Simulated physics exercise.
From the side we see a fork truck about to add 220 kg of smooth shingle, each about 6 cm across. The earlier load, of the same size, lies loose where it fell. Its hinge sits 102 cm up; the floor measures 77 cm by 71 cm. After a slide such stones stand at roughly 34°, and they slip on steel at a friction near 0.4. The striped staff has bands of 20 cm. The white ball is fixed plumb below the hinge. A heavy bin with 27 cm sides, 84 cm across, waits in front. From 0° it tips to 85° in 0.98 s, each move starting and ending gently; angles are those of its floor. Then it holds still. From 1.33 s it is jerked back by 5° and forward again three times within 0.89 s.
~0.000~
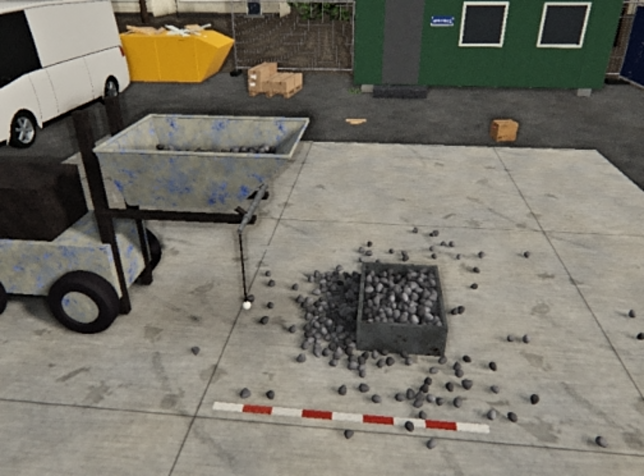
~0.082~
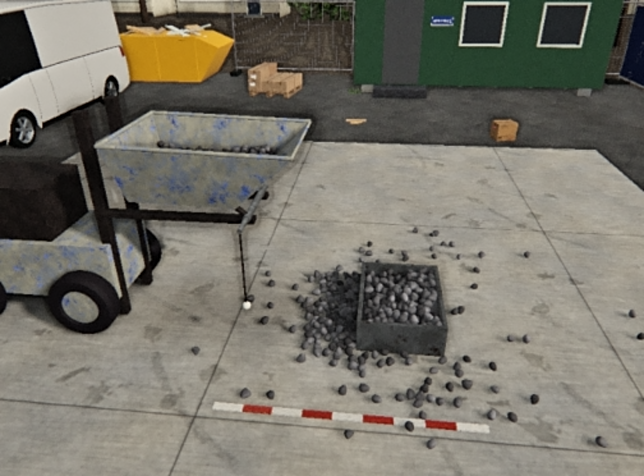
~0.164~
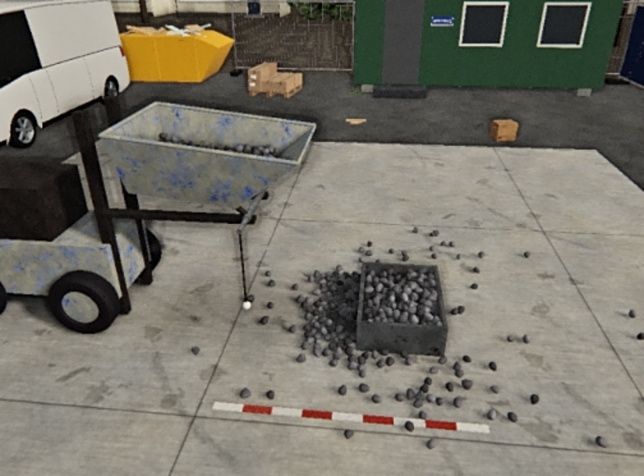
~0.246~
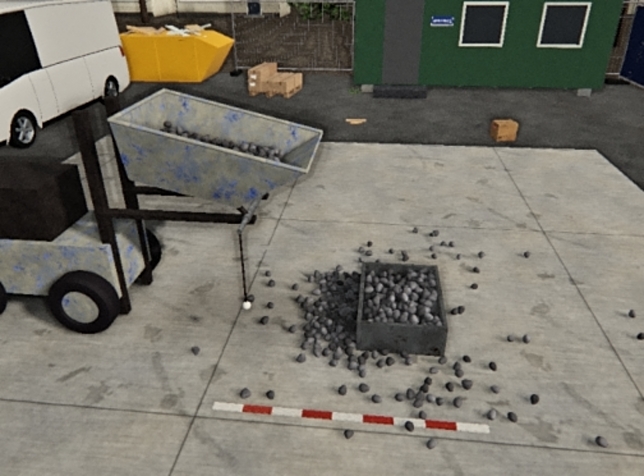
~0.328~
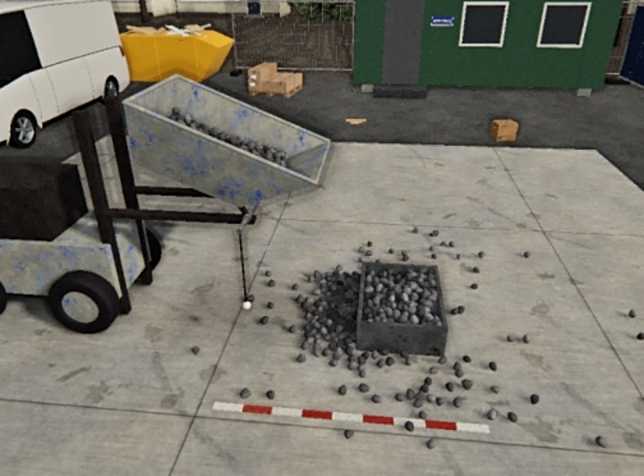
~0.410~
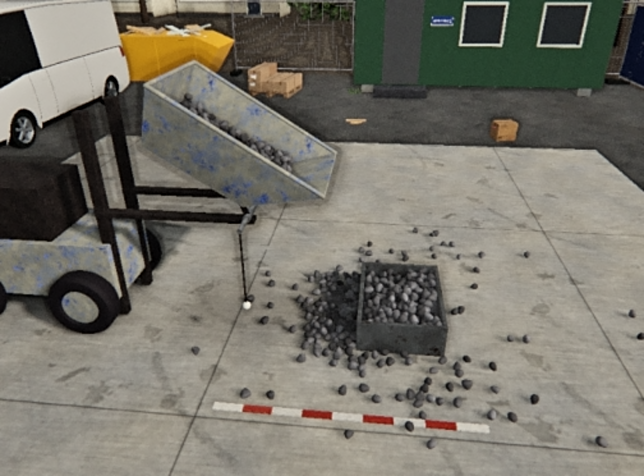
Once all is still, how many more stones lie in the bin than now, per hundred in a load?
Some 43 per cent is added.
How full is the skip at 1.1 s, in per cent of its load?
About 55 per cent.
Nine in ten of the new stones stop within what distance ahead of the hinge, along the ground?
About 200 cm.
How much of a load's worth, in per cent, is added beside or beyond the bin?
Near 35 parts in a hundred.
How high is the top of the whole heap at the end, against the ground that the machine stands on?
About 42 cm above it.
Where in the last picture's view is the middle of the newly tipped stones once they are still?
Around (392, 308).
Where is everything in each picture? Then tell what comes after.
In the first picture, the skip is at 0°, its lip at (289, 157); the top of the load is at (246, 154). The earlier load is highest near (423, 293), 25 cm above ground level, 26 % short of the bin, 61 % in the bin, 13 % beside or beyond the bin.
In the second picture, the skip is at 2°, its lip at (292, 159); the top of the load is at (236, 154); the stones move at 0.3 m/s on average.
In the third picture, lip at (298, 164), floor tilted 6°, highest stones at (164, 144); the stones move at 0.6 m/s on average.
In the fourth picture, lip at (307, 172), floor tilted 13°, highest stones at (167, 133); the stones move at 0.8 m/s on average.
In the fifth picture, the skip is at 22°, its lip at (316, 183); the top of the load is at (171, 121); the stones move at 1.0 m/s on average.
In the sixth picture, the skip is at 32°, its lip at (324, 197); the top of the load is at (181, 106); the stones move at 1.1 m/s on average.
After 0.7 s the floor is at 72°; in per cent of one load, 100 in the skip, 26 short of the bin, 61 in the bin, 13 beside or beyond the bin; the foremost stones are at (583, 358).
After 1.1 s the floor is at 85°; in per cent of one load, 56 in the skip, 50 short of the bin, 79 in the bin, 15 beside or beyond the bin; the foremost stones are at (583, 358).
After 2.7 s the floor is at 85°; in per cent of one load, 0 in the skip, 46 short of the bin, 104 in the bin, 50 beside or beyond the bin; the foremost stones are past the picture's edge.
After 5.0 s the floor is at 85°; in per cent of one load, 0 in the skip, 46 short of the bin, 104 in the bin, 50 beside or beyond the bin; the foremost stones are past the picture's edge. Net gain in the bin, 43.
